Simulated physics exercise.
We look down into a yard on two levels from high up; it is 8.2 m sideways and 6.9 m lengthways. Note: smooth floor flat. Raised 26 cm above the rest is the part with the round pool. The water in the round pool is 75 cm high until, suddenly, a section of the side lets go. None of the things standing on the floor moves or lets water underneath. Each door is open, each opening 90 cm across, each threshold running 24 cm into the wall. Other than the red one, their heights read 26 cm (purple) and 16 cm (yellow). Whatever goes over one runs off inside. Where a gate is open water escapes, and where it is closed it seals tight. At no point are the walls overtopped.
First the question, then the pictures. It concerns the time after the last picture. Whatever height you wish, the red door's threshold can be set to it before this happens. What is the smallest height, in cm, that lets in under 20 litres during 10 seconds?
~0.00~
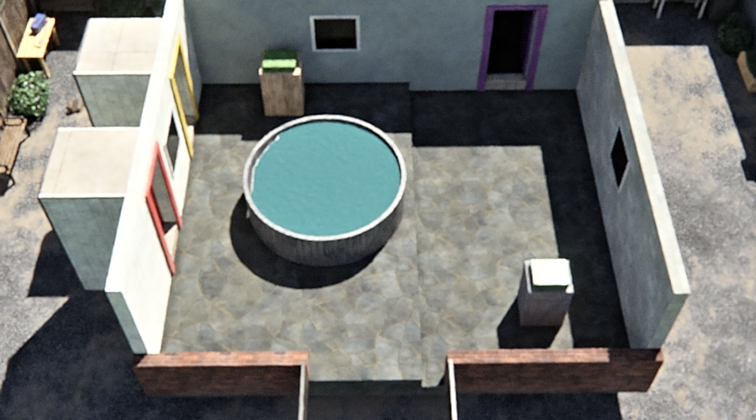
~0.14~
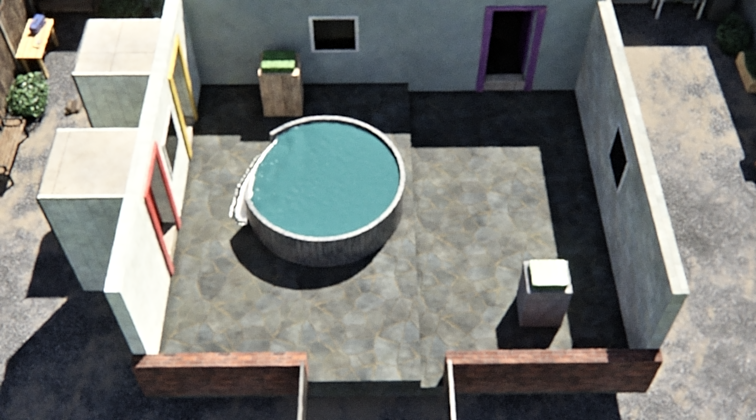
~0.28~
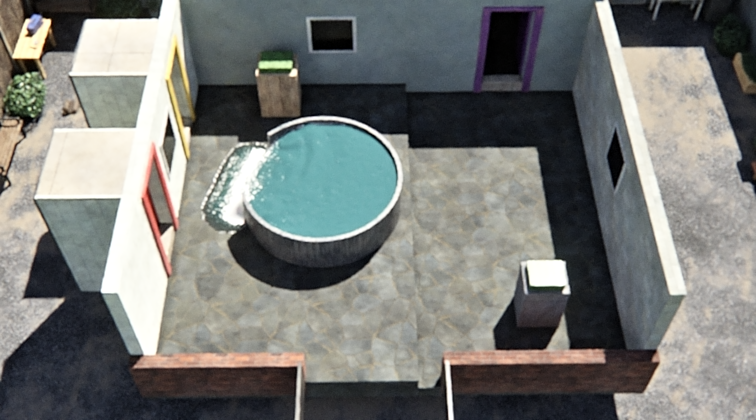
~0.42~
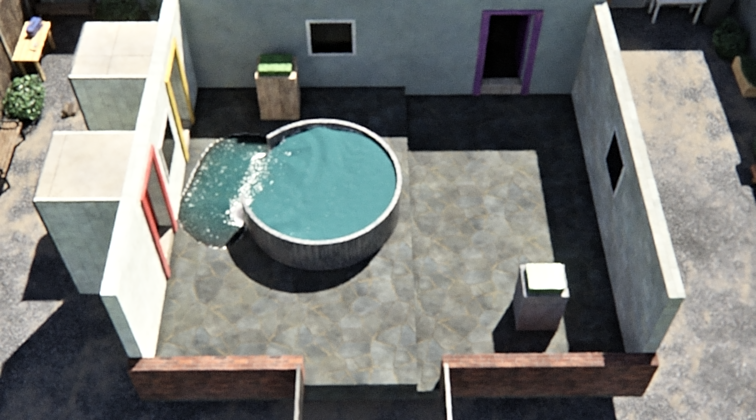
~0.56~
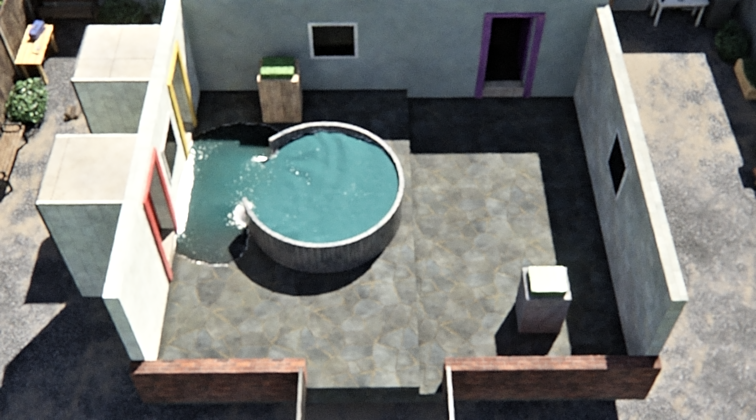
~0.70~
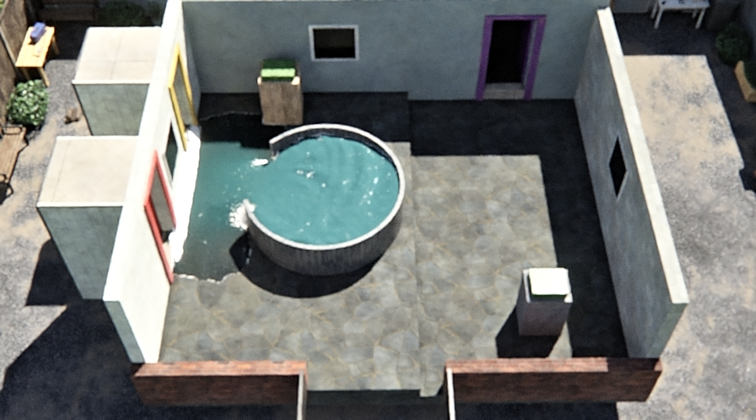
18 cm.
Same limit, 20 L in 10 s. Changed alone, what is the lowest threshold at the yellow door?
For yellow, a step near 34 cm.
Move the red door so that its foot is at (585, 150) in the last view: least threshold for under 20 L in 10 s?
You'd want it roughly 9.5 cm high.
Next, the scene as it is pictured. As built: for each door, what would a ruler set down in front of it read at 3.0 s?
Purple 0, red 19, yellow 27 cm.
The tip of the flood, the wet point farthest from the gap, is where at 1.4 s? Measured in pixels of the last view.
Somewhere near the pixel (160, 350).
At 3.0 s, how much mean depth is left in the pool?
Around 35 cm on average.
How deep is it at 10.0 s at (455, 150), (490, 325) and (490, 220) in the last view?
Depths of roughly 3 cm, 5 cm and 6 cm, in that order.
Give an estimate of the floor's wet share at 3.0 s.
About 35 per cent.
After 1.4 s water covers 15 % of the floor, deepest (56 cm) near (194, 197); 20 cm at the red door, 1 litre in over its 23 cm threshold.
After 3.0 s water covers 35 % of the floor, deepest (52 cm) near (259, 94); 19 cm at the red door, 5 litres in over its 23 cm threshold.
After 10.0 s water covers 95 % of the floor, deepest (16 cm) near (565, 310); 9 cm at the red door, 6 litres in over its 23 cm threshold.
At the red door as built, the water arrived by 0.7 s and peaked near 23 cm at 1.6 s.
With a threshold of 16.5 cm, 30 litres would have come in within the 10 s; with 22 cm, 7 litres. So under 20 litres takes about 18 cm.
